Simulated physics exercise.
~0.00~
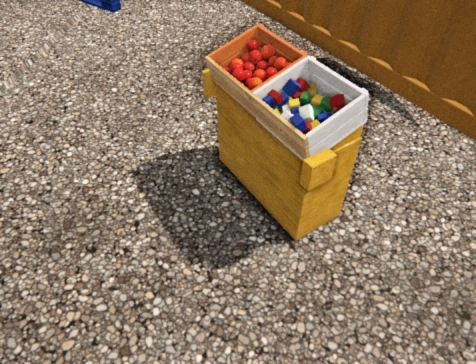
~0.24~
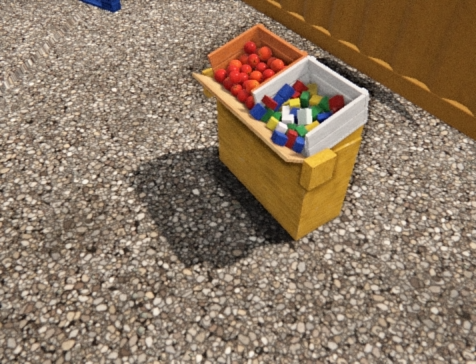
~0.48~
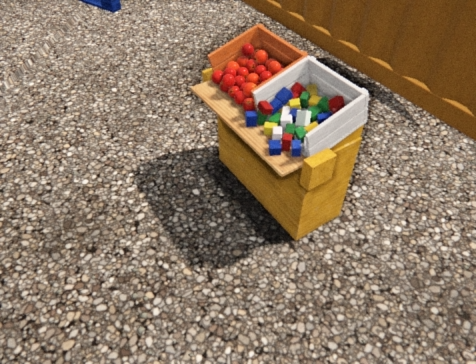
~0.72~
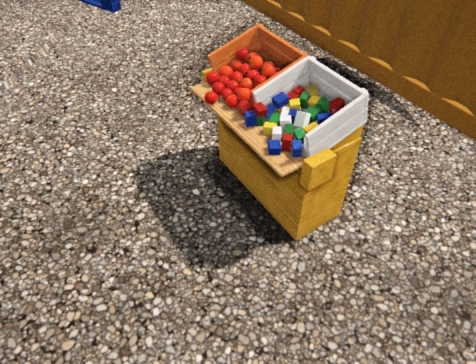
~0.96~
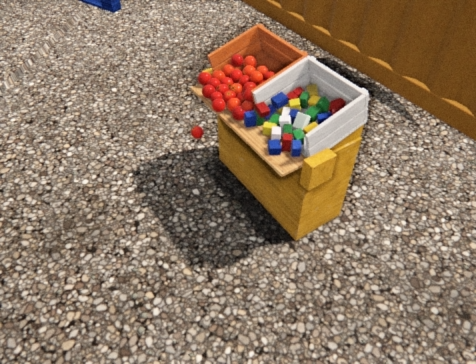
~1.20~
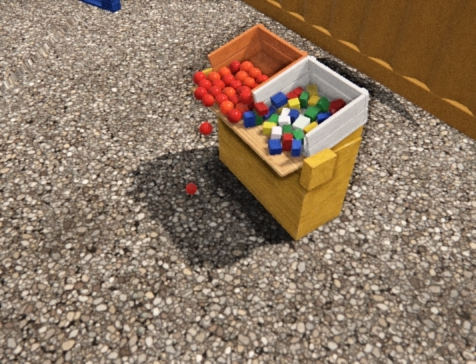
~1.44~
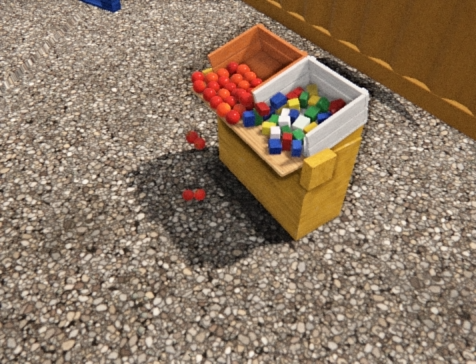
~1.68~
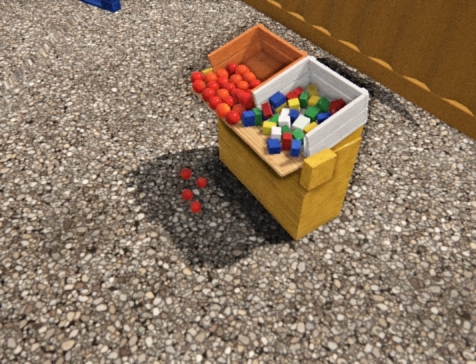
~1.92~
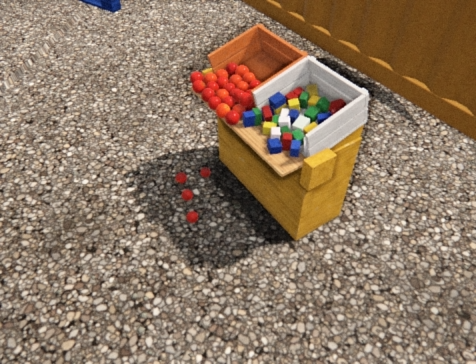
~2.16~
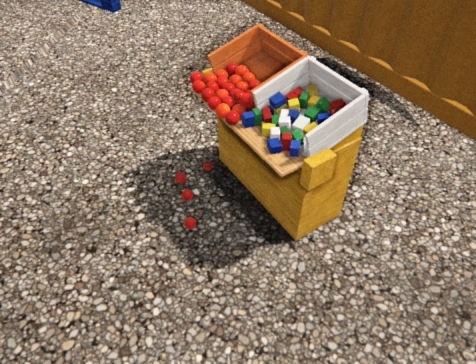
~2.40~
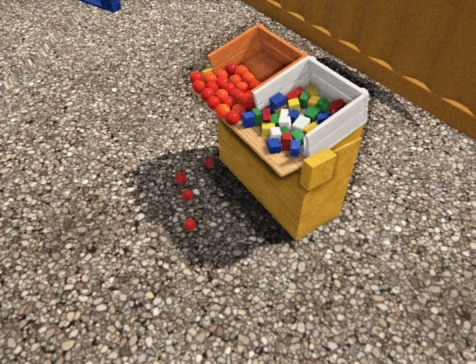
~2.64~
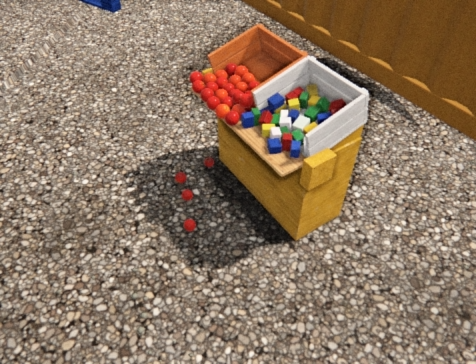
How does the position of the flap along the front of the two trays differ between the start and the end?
At the start the flap leans up against the front of the trays. By the end it has been lowered and lies over on its side, sticking out to the left like a shelf.
